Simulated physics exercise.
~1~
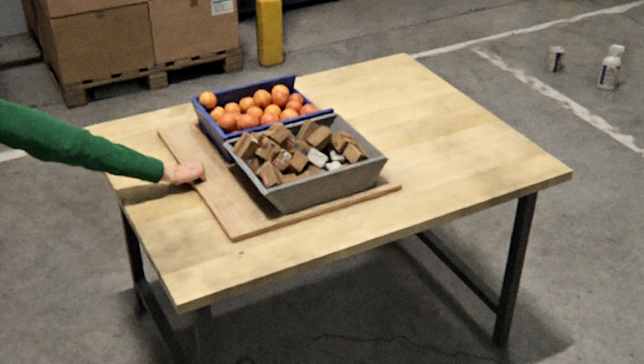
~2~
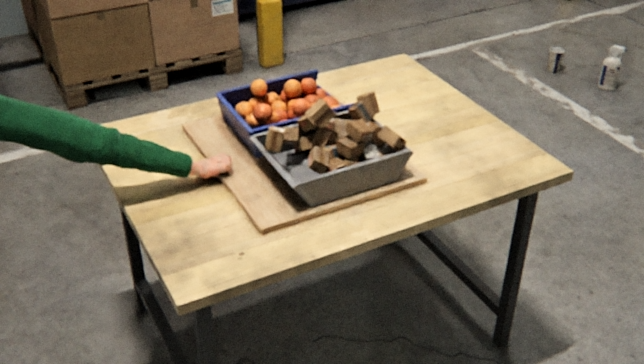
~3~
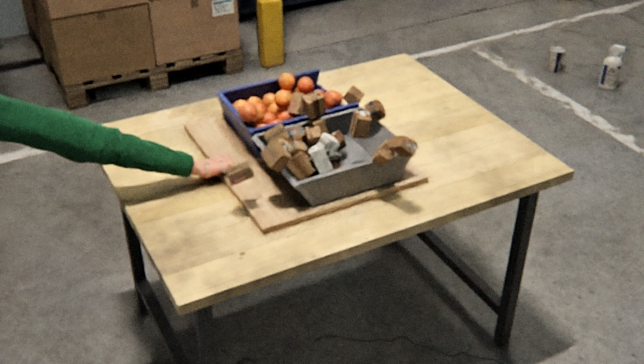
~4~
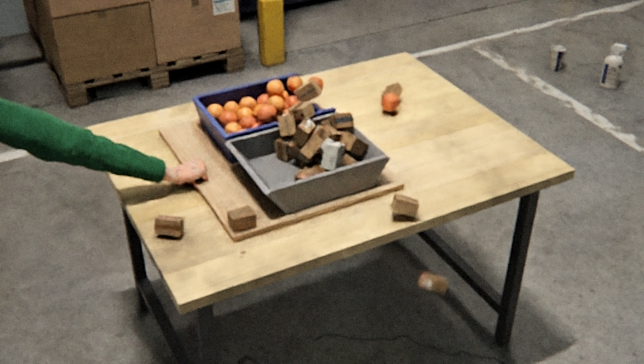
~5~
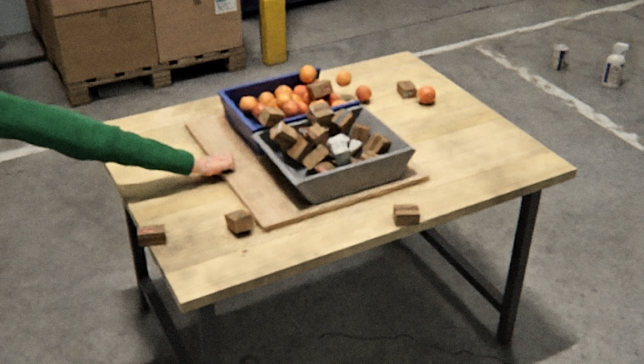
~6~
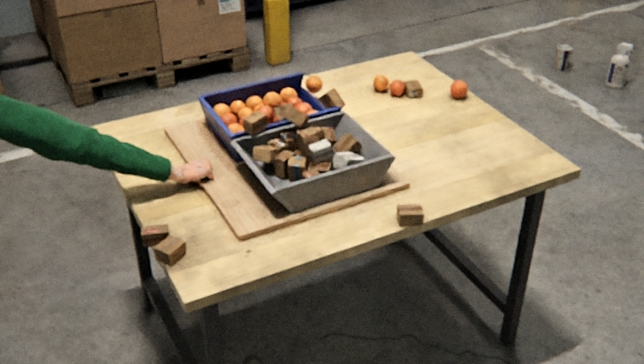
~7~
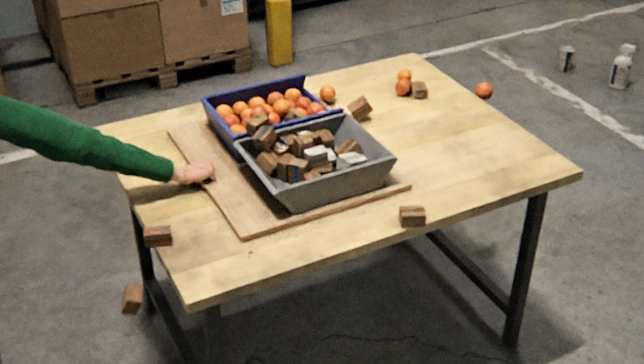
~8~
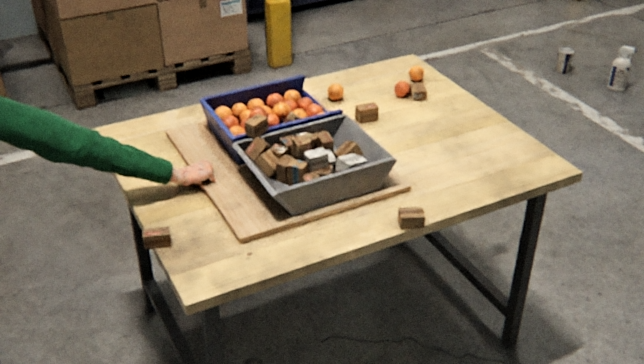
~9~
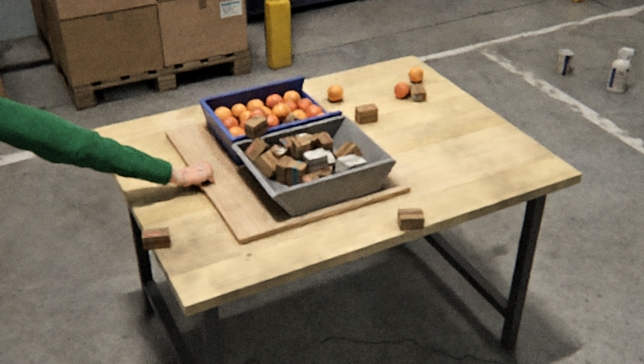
A board holding a blue tote of orange balls and a grey tote of small brown parcels was shoved back and forth across a table by a green-sleeved hand, flinging pieces onto the tabletop and over the edge, before it stopped with both totes still mostly full.
